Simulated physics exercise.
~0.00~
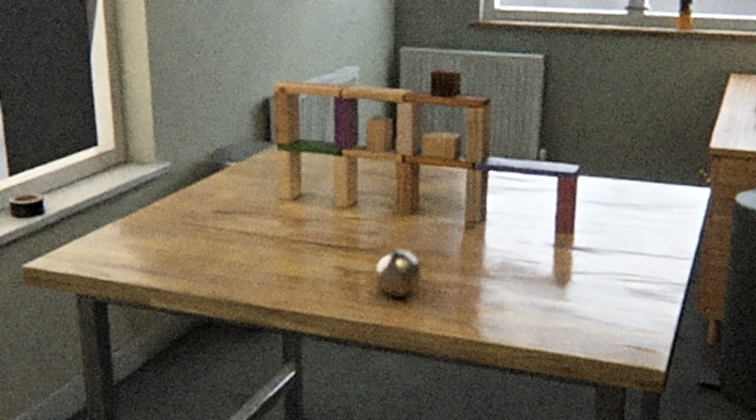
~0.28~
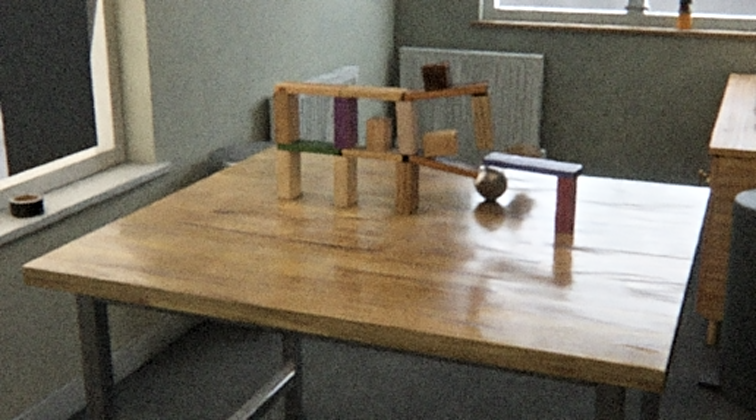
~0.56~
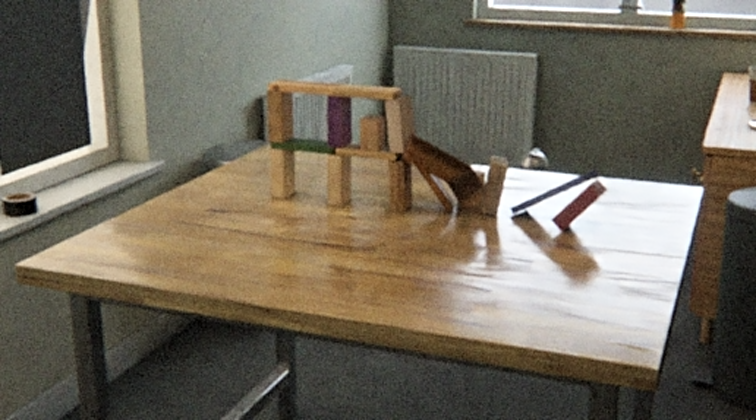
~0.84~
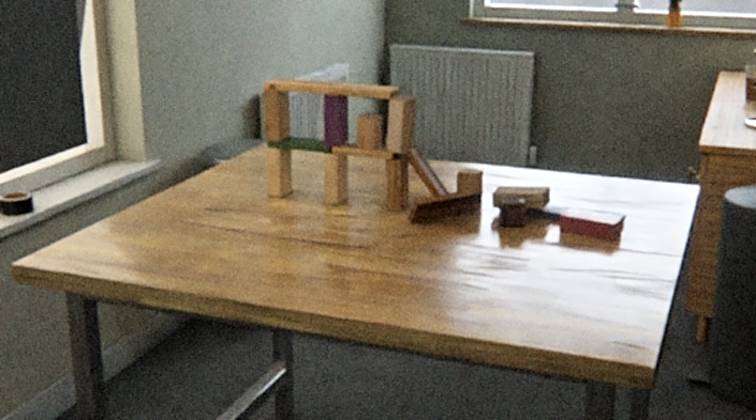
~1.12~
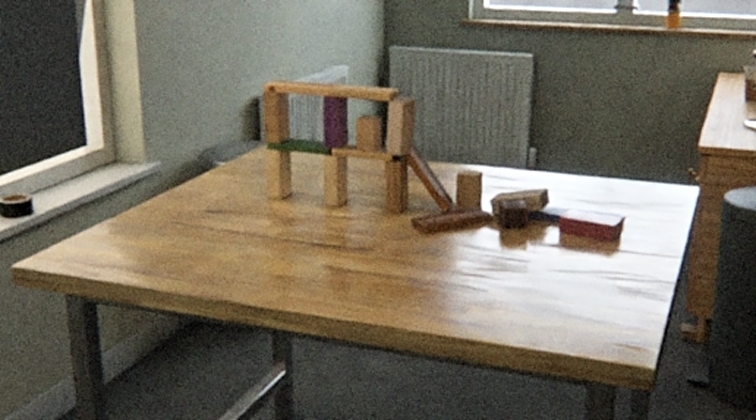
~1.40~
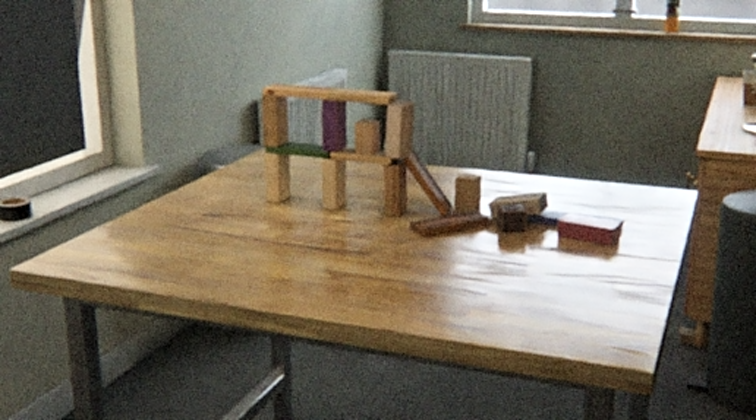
The clip shows a steel ball rolling across a wooden table into a two-storey structure of wooden blocks, knocking away a lower post. The right side collapses, bringing down the blue plank and red post, while the left part, including the purple post, stays standing beside the scattered blocks.
